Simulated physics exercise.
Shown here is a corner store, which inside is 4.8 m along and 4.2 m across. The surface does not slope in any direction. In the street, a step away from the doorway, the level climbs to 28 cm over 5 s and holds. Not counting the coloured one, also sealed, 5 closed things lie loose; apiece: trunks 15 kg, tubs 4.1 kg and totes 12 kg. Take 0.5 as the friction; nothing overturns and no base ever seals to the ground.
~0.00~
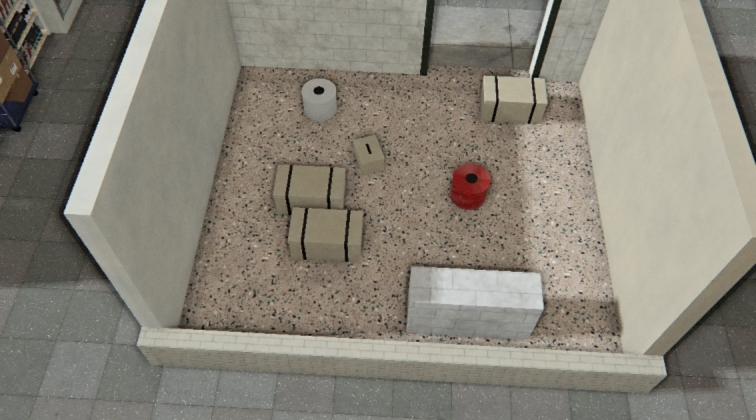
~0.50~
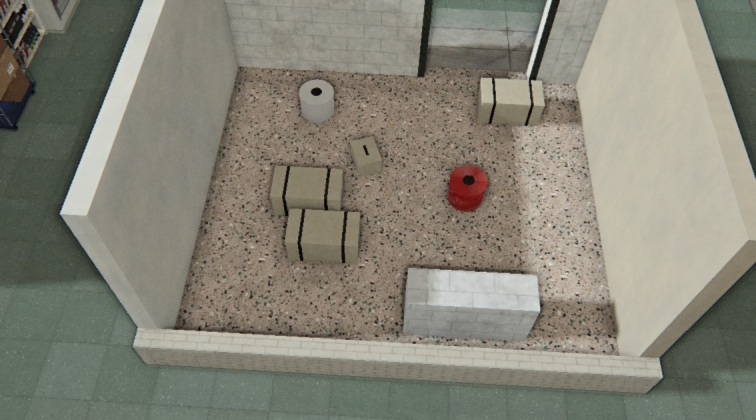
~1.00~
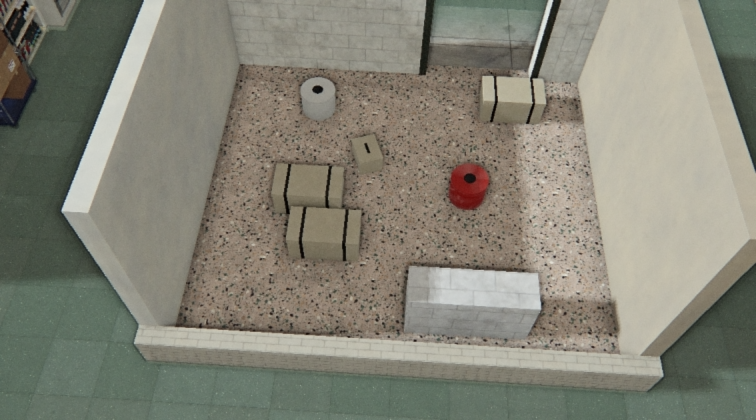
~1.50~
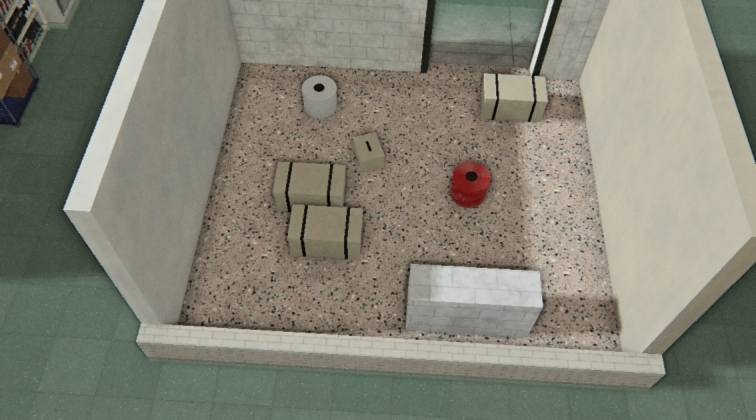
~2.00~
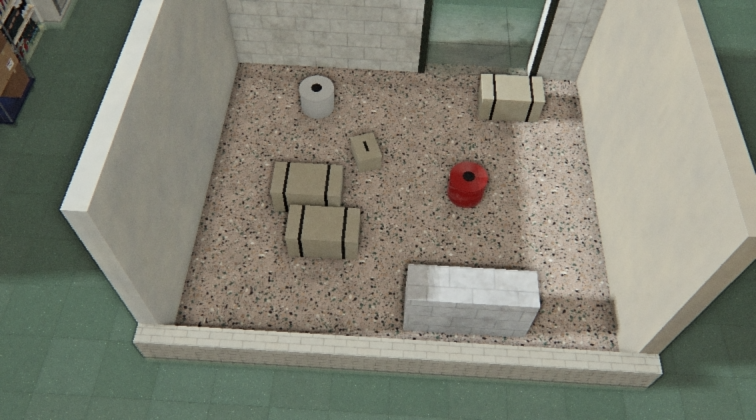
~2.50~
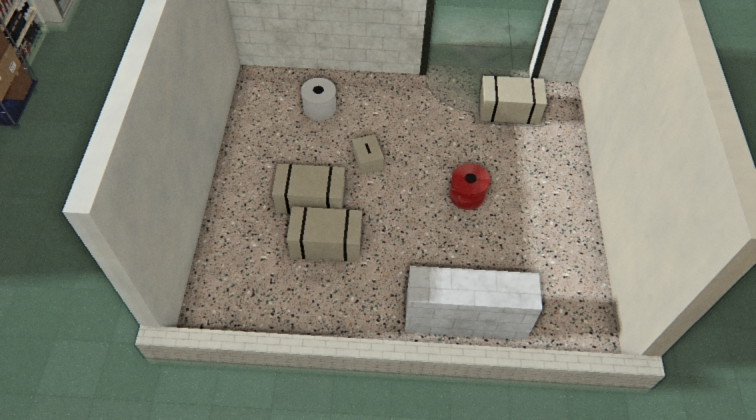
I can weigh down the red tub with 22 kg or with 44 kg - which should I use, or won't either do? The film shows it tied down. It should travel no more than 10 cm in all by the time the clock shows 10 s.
Go with the heavier one.
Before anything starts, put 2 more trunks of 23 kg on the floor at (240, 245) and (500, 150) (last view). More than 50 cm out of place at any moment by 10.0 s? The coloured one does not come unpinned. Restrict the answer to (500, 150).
Answer: Past it.
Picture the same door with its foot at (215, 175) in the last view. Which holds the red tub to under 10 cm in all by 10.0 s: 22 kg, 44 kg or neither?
So only the heavy mass does it.
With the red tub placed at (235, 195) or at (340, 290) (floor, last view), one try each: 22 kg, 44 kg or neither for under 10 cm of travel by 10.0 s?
In order: Only the heavier one succeeds; only the heavier one succeeds.
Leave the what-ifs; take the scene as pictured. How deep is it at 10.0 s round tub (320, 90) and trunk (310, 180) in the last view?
Some 1 cm at the first, some 7 cm at the second.
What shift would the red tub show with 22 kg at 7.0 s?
Roughly 30 cm.
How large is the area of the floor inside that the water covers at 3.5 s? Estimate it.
Close to 2.5 m2, I'd say.
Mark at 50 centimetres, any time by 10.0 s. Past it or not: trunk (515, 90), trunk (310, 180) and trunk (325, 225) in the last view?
Beyond, below, beyond.
After 3.5 s the red tub would be 0 cm from its start with 22 kg and 0 cm from its start with 44 kg; 1 cm of water round it then.
After 4.5 s the red tub would be 0 cm from its start with 22 kg and 0 cm from its start with 44 kg; 5 cm of water round it then.
After 7.0 s the red tub would be 29 cm from its start with 22 kg and 0 cm from its start with 44 kg; 8 cm of water round it then.
After 10.0 s the red tub would be 65 cm from its start with 22 kg and 0 cm from its start with 44 kg; 13 cm of water round it then.
